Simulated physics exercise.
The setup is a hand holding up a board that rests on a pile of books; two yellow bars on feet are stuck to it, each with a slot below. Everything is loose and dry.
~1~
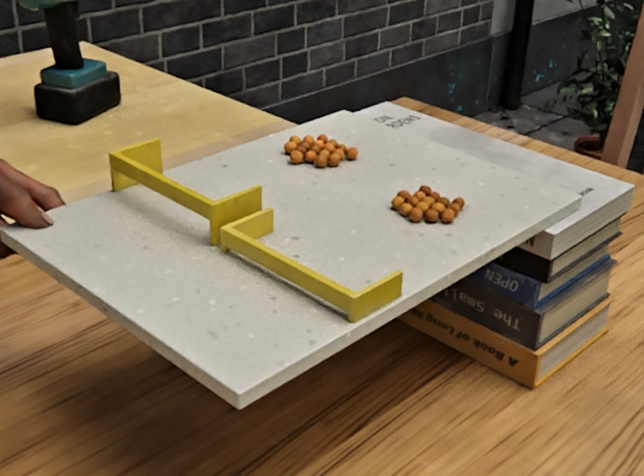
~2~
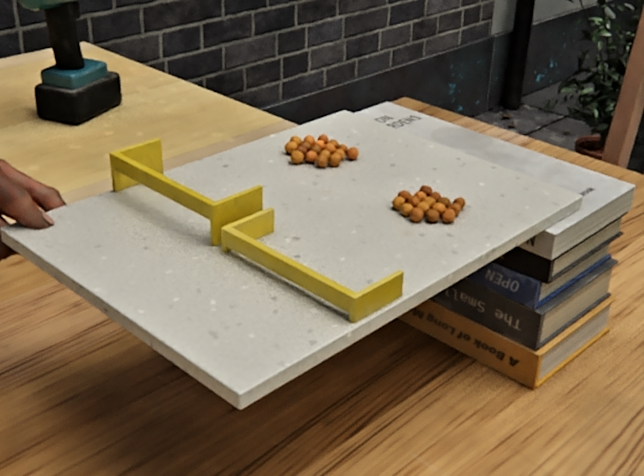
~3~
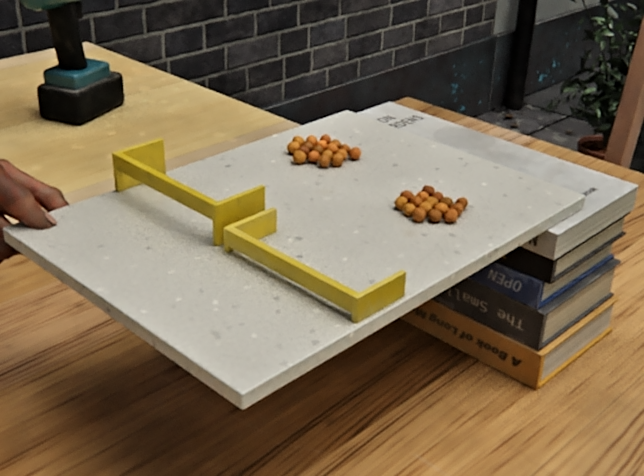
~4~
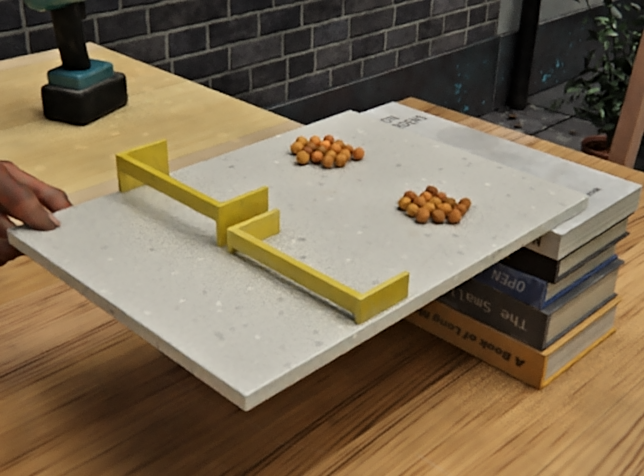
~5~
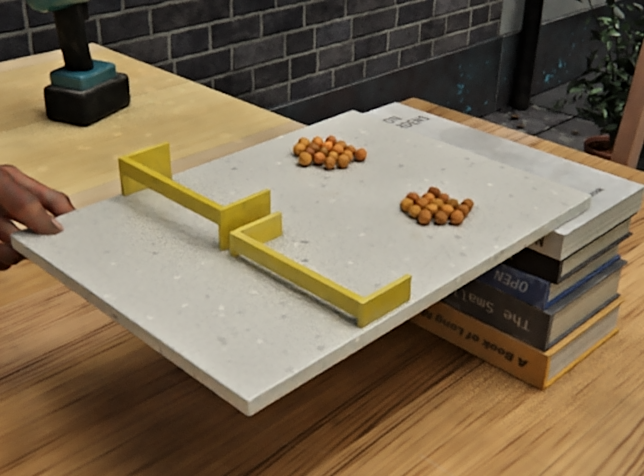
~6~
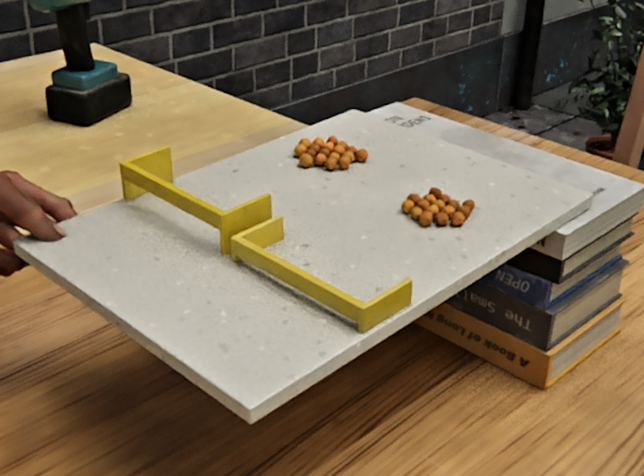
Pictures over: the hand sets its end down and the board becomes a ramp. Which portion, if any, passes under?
My prediction: Looks like the near portion is too bulky. Looks like the far portion has enough room.
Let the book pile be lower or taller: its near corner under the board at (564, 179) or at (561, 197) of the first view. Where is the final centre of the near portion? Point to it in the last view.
Resting centre: First ~ (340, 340), second ~ (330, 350).
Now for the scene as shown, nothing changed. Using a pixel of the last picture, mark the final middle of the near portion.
Near (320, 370).
Then, 0.64 s on from there, board sloping at 12°; near portion where it was; far portion where it was.
Then, 1.32 s on from there, board sloping at 23°; near portion has reached its gate; far portion near a quarter past its gate.
Then, 2.14 s on from there, board resting at 28°; near portion has reached its gate; far portion the whole lot past its gate.
In the end, board resting at 28°; near portion gathered behind its gate; far portion the whole lot past its gate.
